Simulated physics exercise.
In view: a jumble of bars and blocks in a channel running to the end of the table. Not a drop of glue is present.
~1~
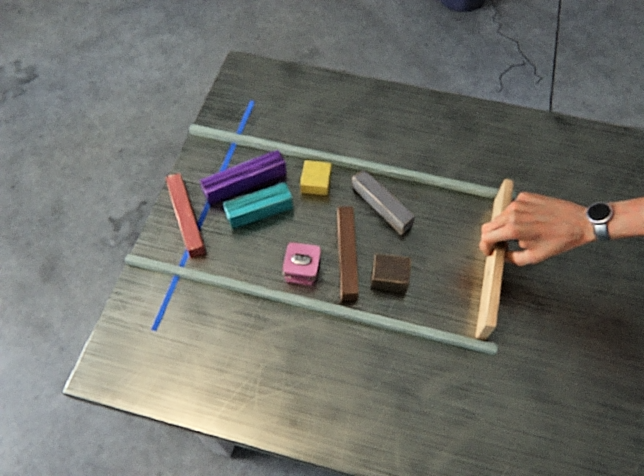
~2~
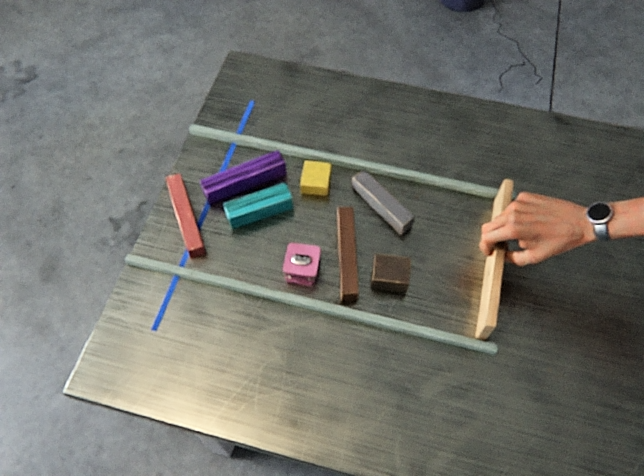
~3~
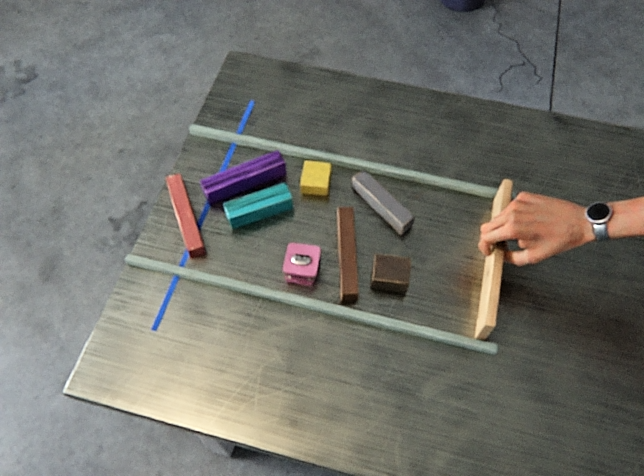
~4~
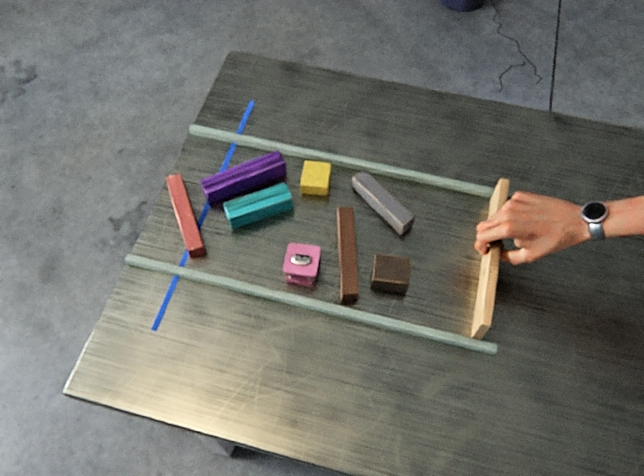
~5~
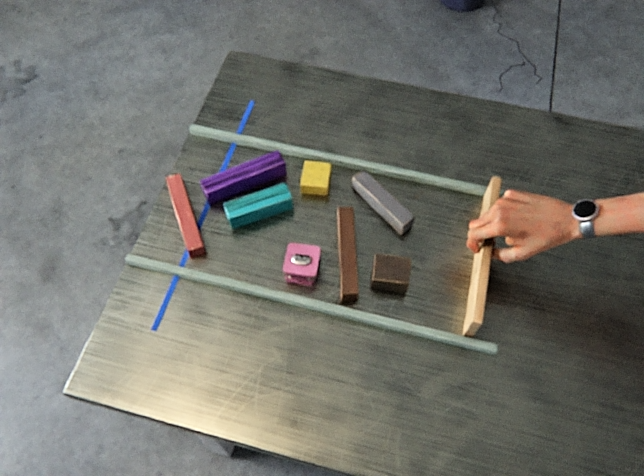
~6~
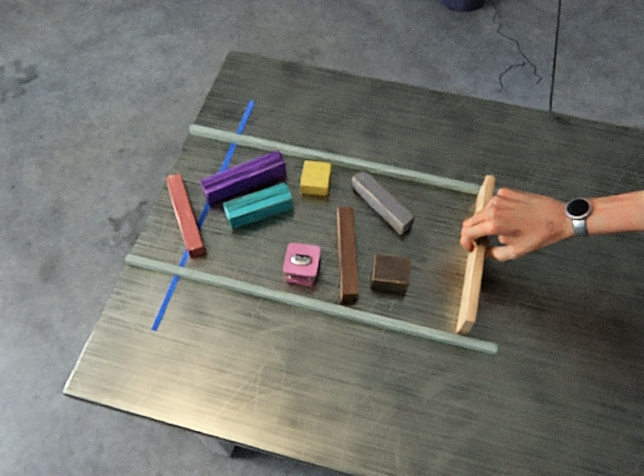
At first, a hand holds a wooden board upright at the right end of a channel between two pale rails, with colourful bars and blocks scattered inside near a blue tape line. Then the hand slides the board slightly left, while the bars and blocks stay still, untouched.
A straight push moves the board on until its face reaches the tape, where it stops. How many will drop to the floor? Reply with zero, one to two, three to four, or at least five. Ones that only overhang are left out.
It comes to three to four.
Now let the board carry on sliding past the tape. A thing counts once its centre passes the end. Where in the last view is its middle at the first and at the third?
About (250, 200) and about (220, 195).
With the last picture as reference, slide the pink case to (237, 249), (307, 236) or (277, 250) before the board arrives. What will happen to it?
In turn: Topples off, topples off, topples off.
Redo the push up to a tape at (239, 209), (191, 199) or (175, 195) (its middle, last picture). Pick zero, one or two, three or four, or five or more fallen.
Taking the three tapes one at a time, the answers are one or two, then more than four, then five or over.
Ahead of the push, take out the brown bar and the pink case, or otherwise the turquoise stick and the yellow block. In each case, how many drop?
The counts: 1 and 2.
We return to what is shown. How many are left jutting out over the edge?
The count is 2.
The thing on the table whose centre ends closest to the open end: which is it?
That would be the turquoise stick.
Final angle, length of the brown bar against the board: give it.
I'd put it at about 20°.
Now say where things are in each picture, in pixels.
The first frame shows red bar (185, 215); purple stick (244, 177); turquoise stick (259, 206); board (495, 257); tape (209, 202).
The second frame shows purple stick (244, 177); black block (391, 273).
The third frame shows turquoise stick (259, 206); yellow block (316, 178).
The fourth frame shows red bar (185, 215); brown bar (347, 253).
The fifth frame shows purple stick (244, 177); grey bar (382, 202).
The sixth frame shows red bar (185, 215); purple stick (244, 177); turquoise stick (259, 206); board (477, 253); tape (209, 202).
Soon after, none off yet; red bar at rest near (185, 215); purple stick at rest near (244, 177); turquoise stick at rest near (259, 206).
In the end, the number that fall off is three or four; gone, pink case, purple stick and red bar.
